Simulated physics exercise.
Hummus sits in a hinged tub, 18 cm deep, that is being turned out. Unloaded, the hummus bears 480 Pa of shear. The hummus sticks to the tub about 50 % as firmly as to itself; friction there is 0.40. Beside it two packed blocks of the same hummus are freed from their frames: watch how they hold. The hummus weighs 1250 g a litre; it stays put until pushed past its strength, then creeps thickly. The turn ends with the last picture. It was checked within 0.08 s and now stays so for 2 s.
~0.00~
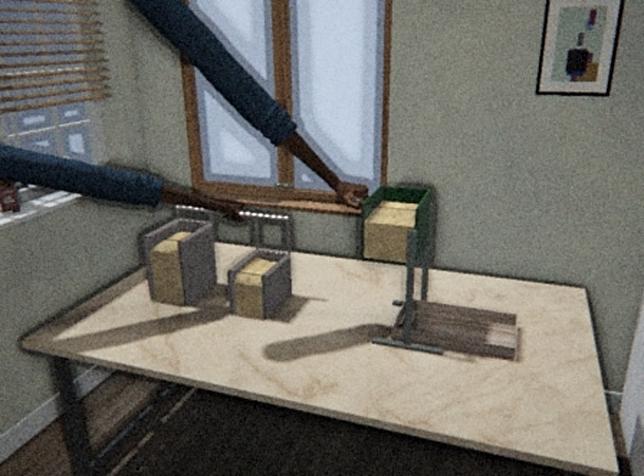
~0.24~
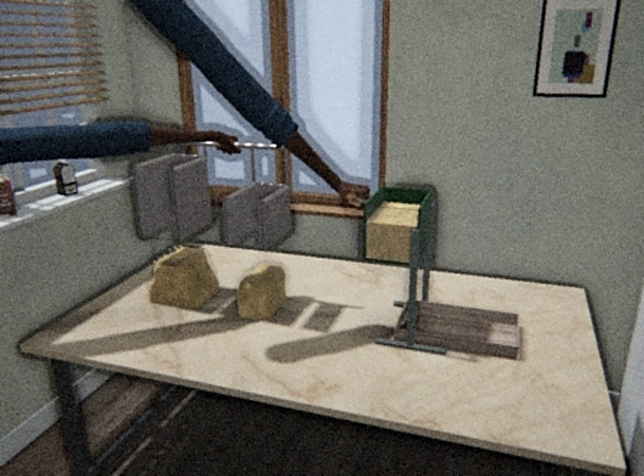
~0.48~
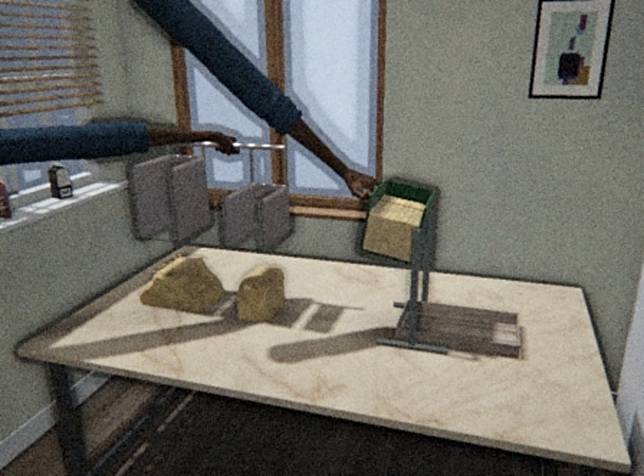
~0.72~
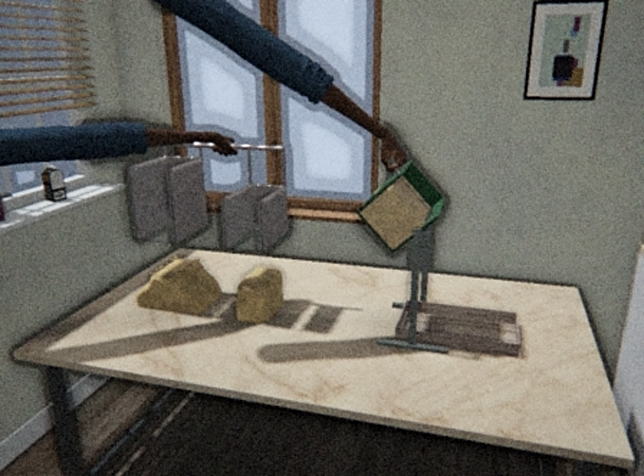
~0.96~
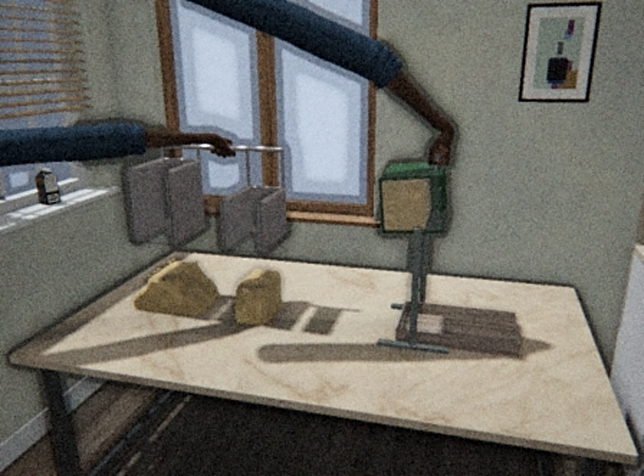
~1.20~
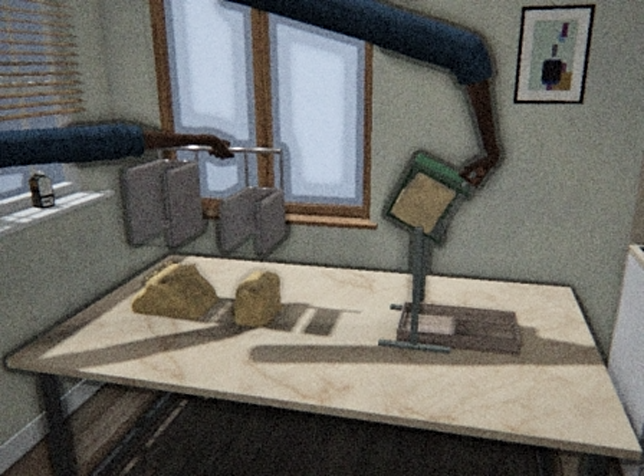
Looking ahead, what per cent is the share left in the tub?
About 0 %.
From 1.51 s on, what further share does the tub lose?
About 3 %.
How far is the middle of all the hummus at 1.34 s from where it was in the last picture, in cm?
Roughly 8 cm.
By 1.34 s, the tub is at 116 degrees and holds 75 %.
By 1.51 s, the tub is at 116 degrees and holds 3 %.
By 1.68 s, the tub is at 116 degrees and holds 0 %.
By 1.85 s, the tub is at 116 degrees and holds 0 %.
By 3.20 s, at the end, the tub is at 116 degrees and holds 0 %.
